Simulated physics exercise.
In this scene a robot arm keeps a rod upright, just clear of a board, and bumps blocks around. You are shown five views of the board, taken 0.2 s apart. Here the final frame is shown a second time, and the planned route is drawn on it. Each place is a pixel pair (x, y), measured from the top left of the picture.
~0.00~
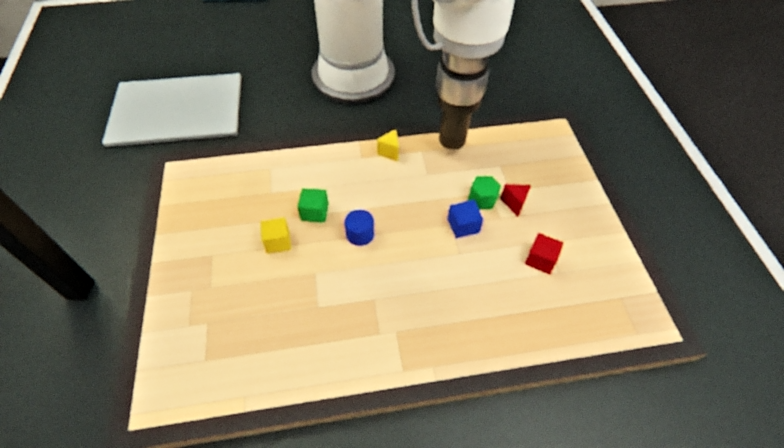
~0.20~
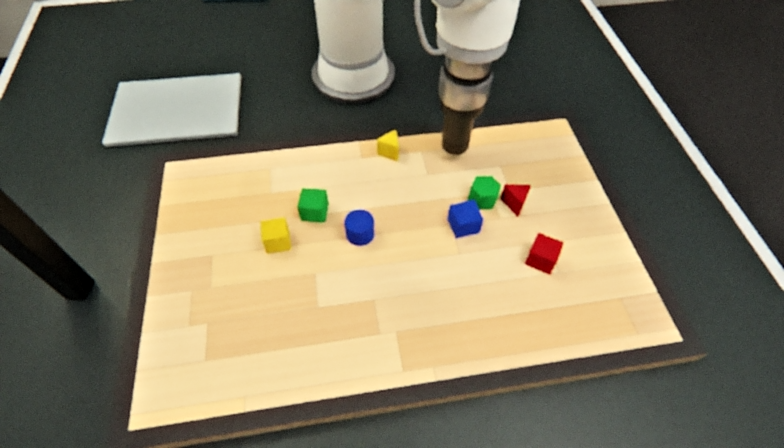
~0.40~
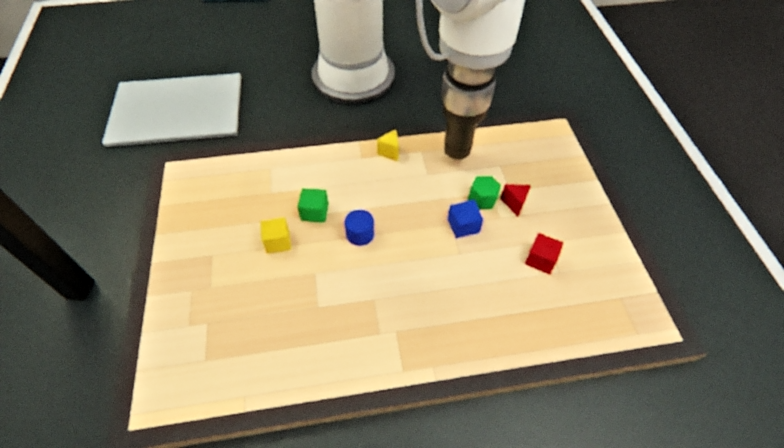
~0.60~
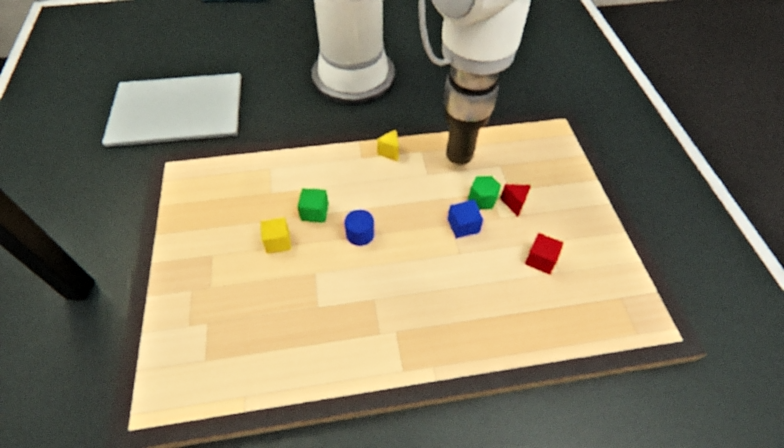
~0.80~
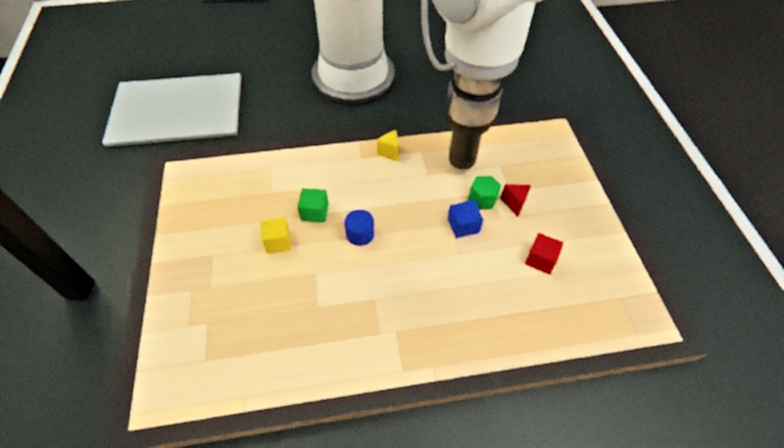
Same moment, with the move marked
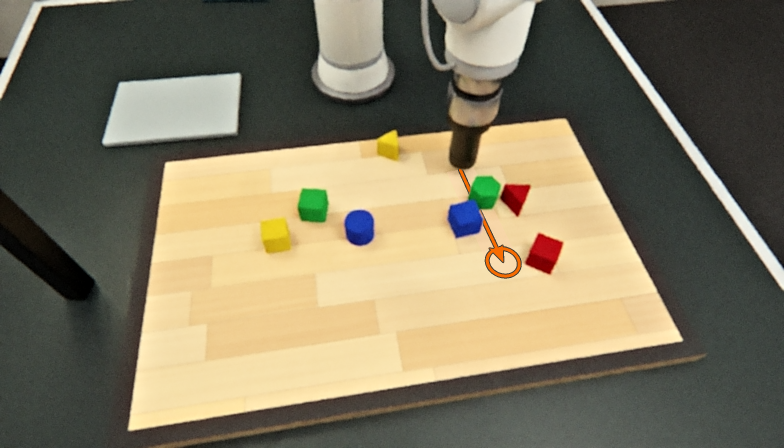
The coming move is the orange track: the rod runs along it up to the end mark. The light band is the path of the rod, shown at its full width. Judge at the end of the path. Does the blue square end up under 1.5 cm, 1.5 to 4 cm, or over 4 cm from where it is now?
Net shift: 1.5 to 4 cm.
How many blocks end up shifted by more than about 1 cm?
Going by the path, two blocks will move.
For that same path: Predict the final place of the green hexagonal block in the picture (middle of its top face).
(527, 222)
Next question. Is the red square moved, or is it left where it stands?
It is untouched.
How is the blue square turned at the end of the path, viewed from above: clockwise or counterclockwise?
Looking down on the board, it turns clockwise.
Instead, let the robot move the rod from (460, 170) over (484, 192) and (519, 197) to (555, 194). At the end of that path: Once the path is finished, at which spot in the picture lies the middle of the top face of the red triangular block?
It should be at about (556, 199).
Path on the board, from (460, 170) directly to (503, 262).
The first path, step by step. One third of the way, rod at (475, 188); green hexagonal block at (500, 201), turned 25° anticlockwise.
Two thirds of the way, rod at (490, 220); blue square at (466, 227), turned 65° clockwise; green hexagonal block at (523, 220), turned 90° anticlockwise.
At the end, rod at (507, 253); blue square at (466, 230), turned 85° clockwise; green hexagonal block at (527, 222), turned 105° anticlockwise; red square in place.
